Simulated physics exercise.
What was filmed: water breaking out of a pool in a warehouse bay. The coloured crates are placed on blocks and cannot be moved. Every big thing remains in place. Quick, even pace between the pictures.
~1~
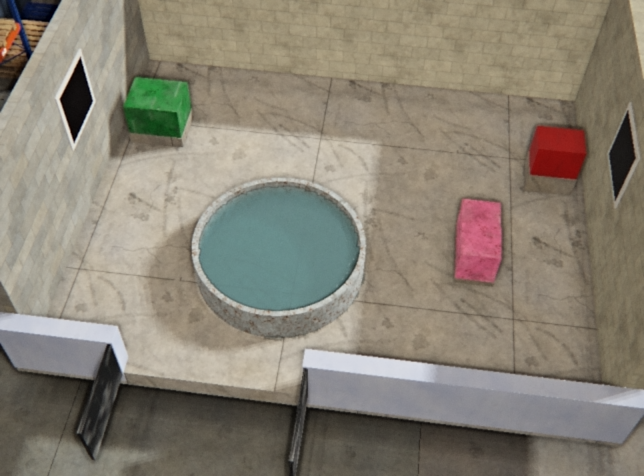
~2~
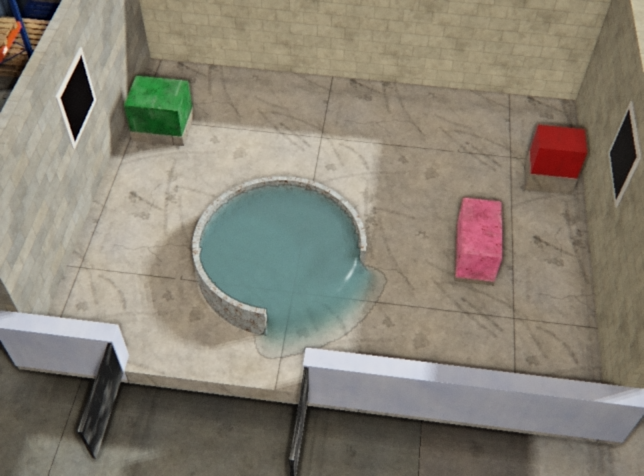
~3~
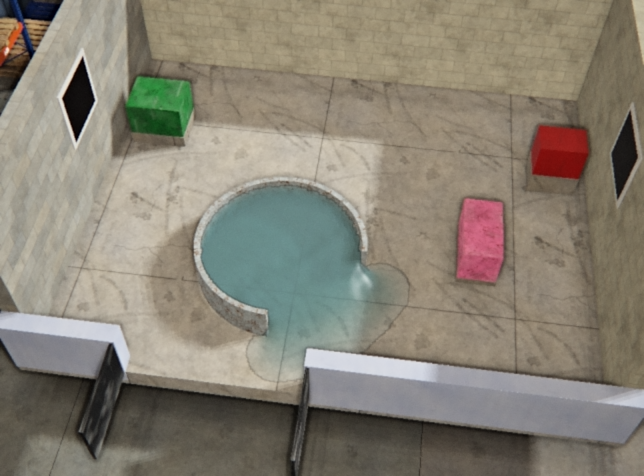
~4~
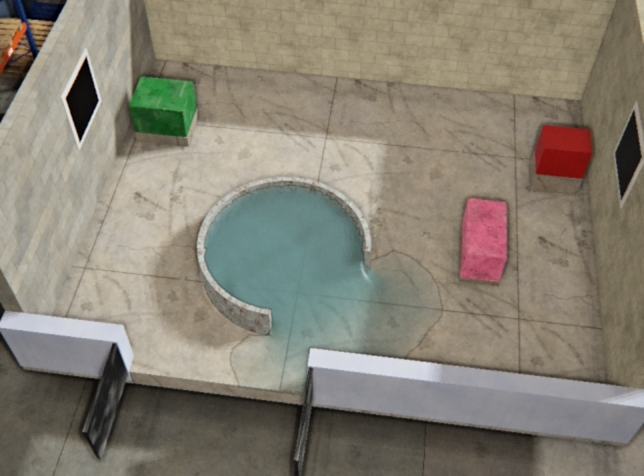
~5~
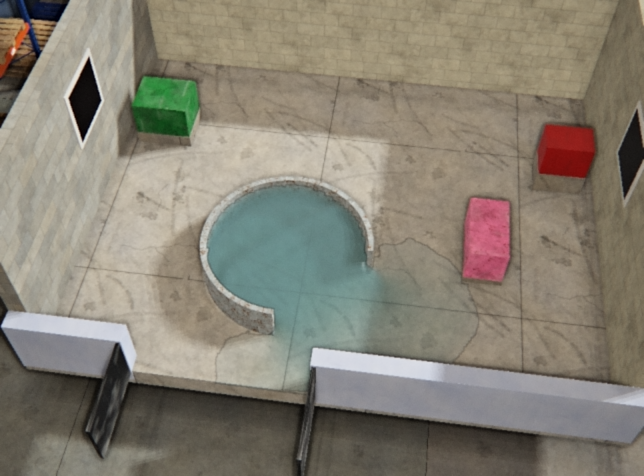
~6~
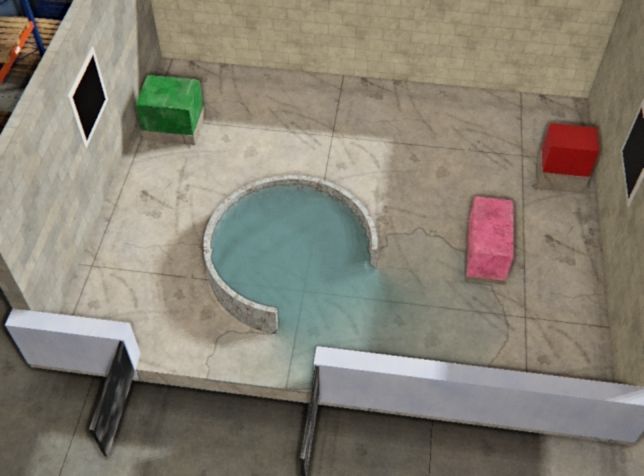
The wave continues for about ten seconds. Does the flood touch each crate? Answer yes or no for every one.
Red crate: No; pink crate: Yes; green crate: No.
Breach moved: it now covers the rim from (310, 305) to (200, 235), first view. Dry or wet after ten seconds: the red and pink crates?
As it turns out, the red is left untouched, and the pink is left untouched.
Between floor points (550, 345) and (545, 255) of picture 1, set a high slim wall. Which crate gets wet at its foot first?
It's the pink crate.
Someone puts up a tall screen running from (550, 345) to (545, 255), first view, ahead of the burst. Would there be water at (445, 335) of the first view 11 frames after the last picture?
At that place: Under water.
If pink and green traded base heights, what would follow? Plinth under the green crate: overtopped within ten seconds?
Green: Untouched.
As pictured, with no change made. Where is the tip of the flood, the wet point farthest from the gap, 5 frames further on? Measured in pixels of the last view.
Estimated pixel: (611, 412).
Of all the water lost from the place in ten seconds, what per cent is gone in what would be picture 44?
I'd estimate some 85 per cent.
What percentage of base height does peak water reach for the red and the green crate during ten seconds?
Respectively 60 % and 30 %.
A moment on, water covers 20 % of the floor; the red crate not reached, the pink crate water round its plinth, the green crate not reached.
Next, water covers 20 % of the floor; the red crate not reached, the pink crate water round its plinth, the green crate not reached.
Then, water covers 30 % of the floor; the red crate water round its plinth, the pink crate water round its plinth, the green crate not reached.
Later, water covers 55 % of the floor; the red crate water round its plinth, the pink crate water round its plinth, the green crate not reached.
In the end, water covers 80 % of the floor; the red crate stayed above the water, the pink crate was topped, the green crate stayed above the water.
